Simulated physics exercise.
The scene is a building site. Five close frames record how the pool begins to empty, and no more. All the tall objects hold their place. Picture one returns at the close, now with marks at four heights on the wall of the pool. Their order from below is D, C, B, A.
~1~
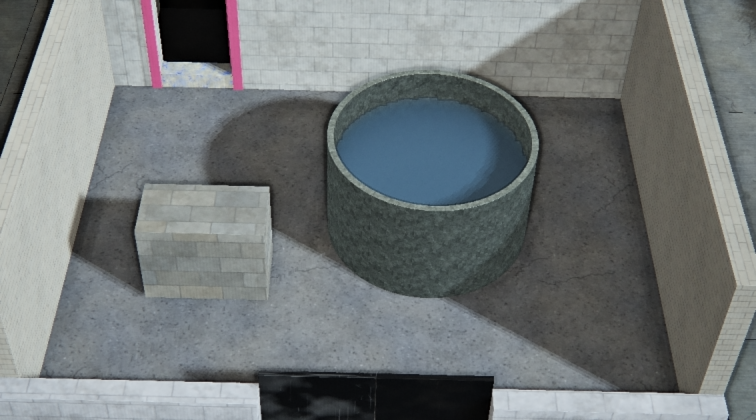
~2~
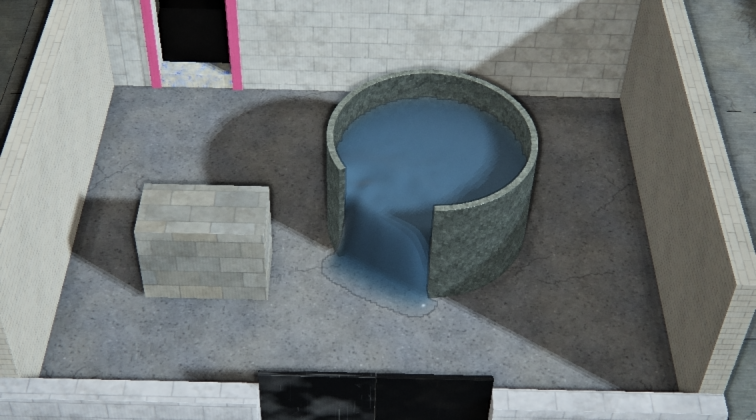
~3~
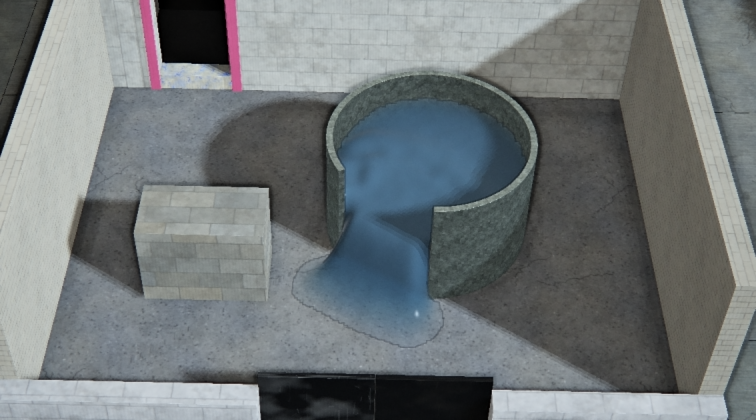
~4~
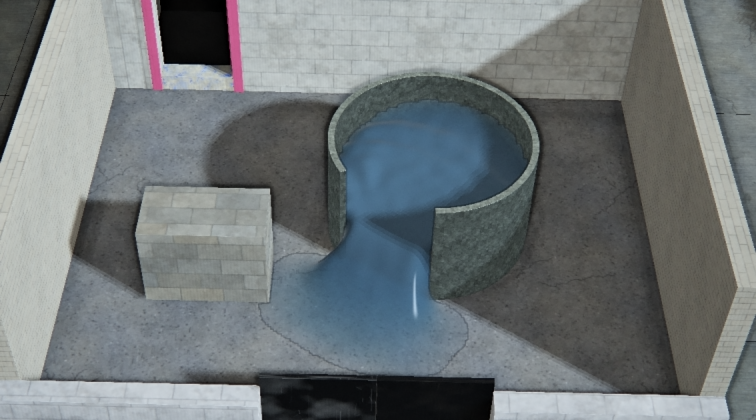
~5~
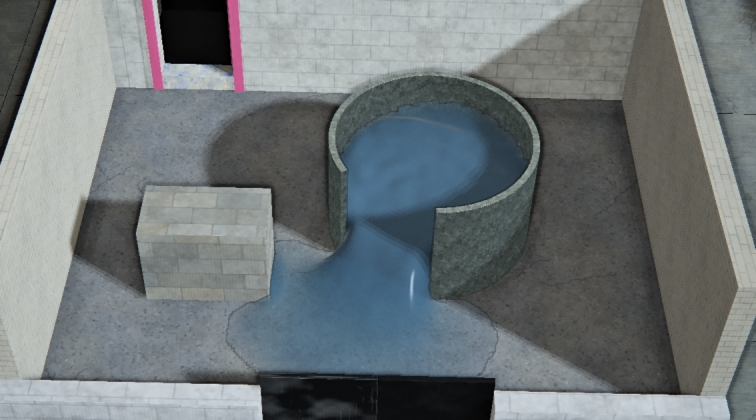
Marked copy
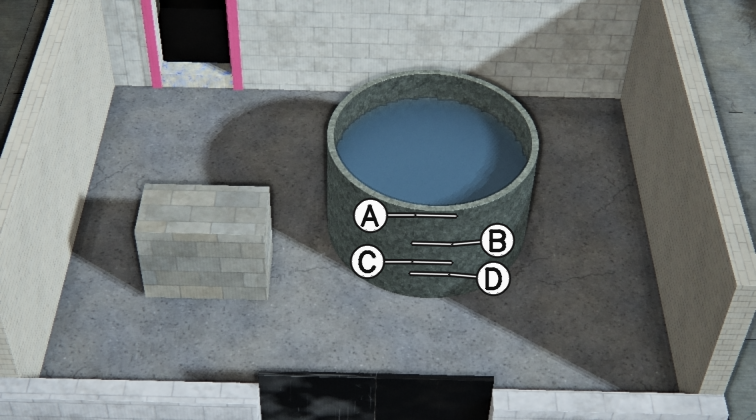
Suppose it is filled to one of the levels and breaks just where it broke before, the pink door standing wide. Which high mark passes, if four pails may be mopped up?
The answer is level B.
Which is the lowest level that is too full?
A it is.
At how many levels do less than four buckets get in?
Three.
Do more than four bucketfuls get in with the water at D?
No, not at all.
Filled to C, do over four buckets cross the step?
No, that is safe.
On the marked copy, A at (435, 215); B at (432, 243); C at (431, 262); D at (430, 273); from the bottom up D, C, B, A.
For level A, about 13 bucketfuls get in.
For level B, a bucket or two gets in.
For level C, nothing gets over.
For level D, nothing gets over.
